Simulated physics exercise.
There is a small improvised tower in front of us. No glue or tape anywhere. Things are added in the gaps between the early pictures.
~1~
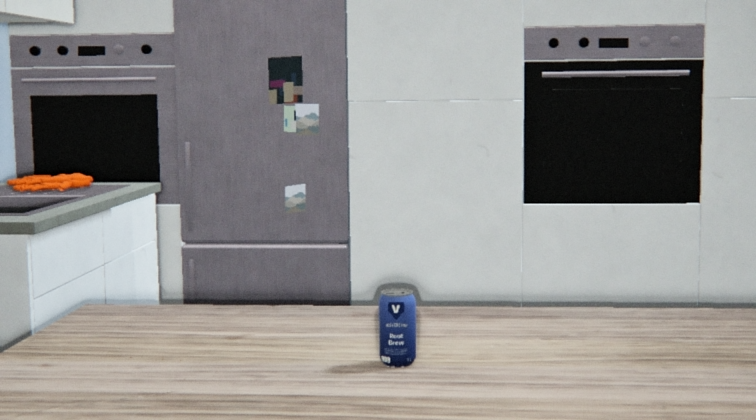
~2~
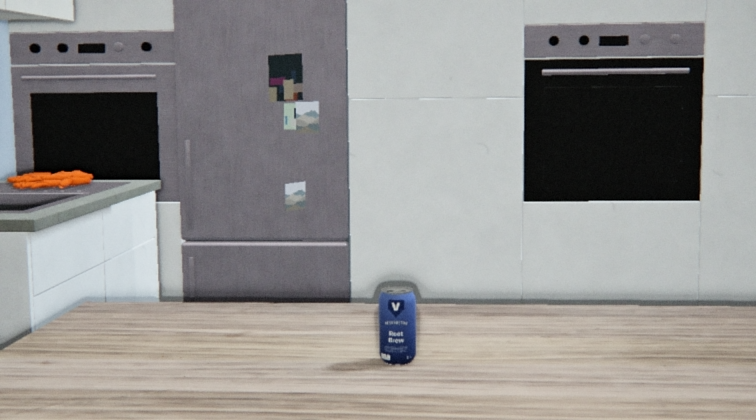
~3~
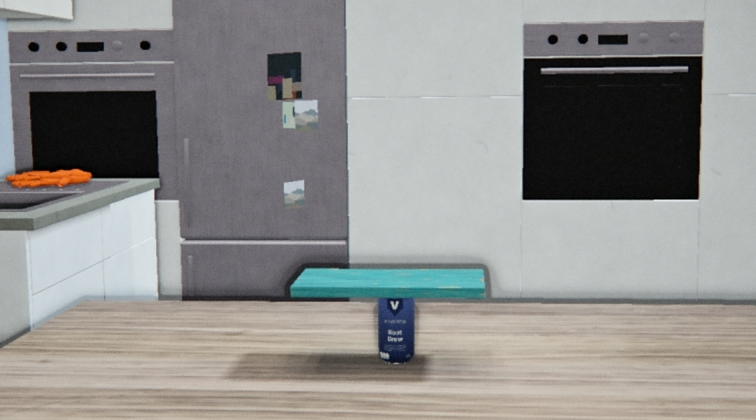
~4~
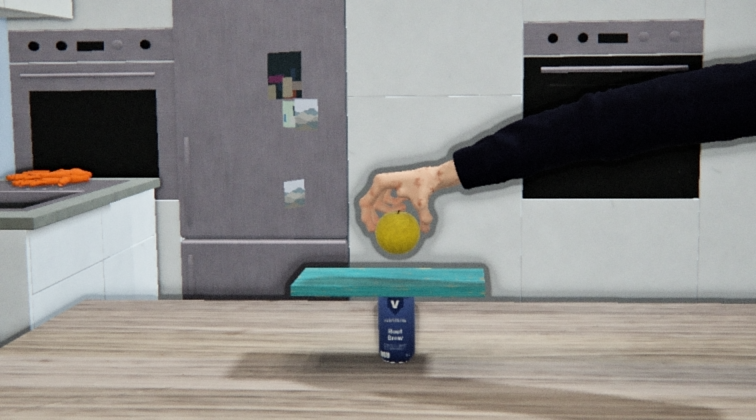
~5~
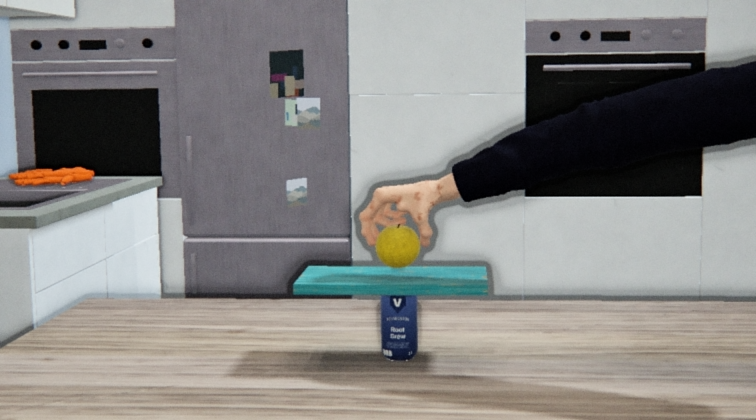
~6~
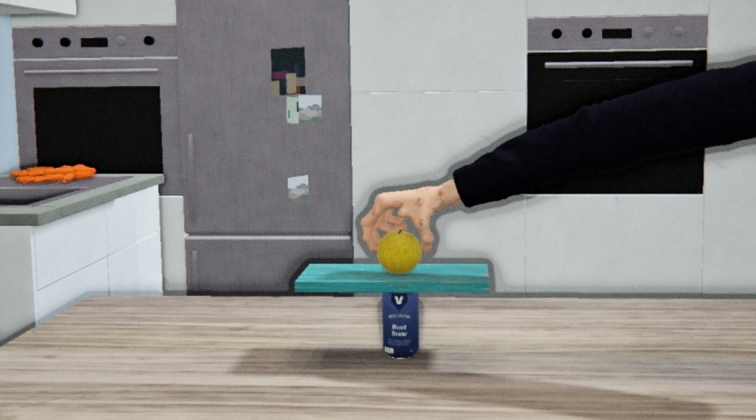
In a kitchen, a blue can stands alone on a wooden table, and then a flat teal board appears balanced across its top. A hand reaching in from the right holds a yellow apple above the board, lowers it onto the middle and keeps its fingers around it.
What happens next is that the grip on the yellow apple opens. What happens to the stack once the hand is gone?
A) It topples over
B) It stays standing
Option B: It stays standing.
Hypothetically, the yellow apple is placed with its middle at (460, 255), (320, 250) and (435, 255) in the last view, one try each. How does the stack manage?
First time it stays put, second time it falls over, third time it stays put.
Then, 0.30 s after the last picture, nothing has stirred.
Then, 0.70 s after the last picture, yellow apple resting near (399, 253).
At rest, all 3 in place. Seen from the same camera at the end, yellow apple near (399, 253). The stack stays up.
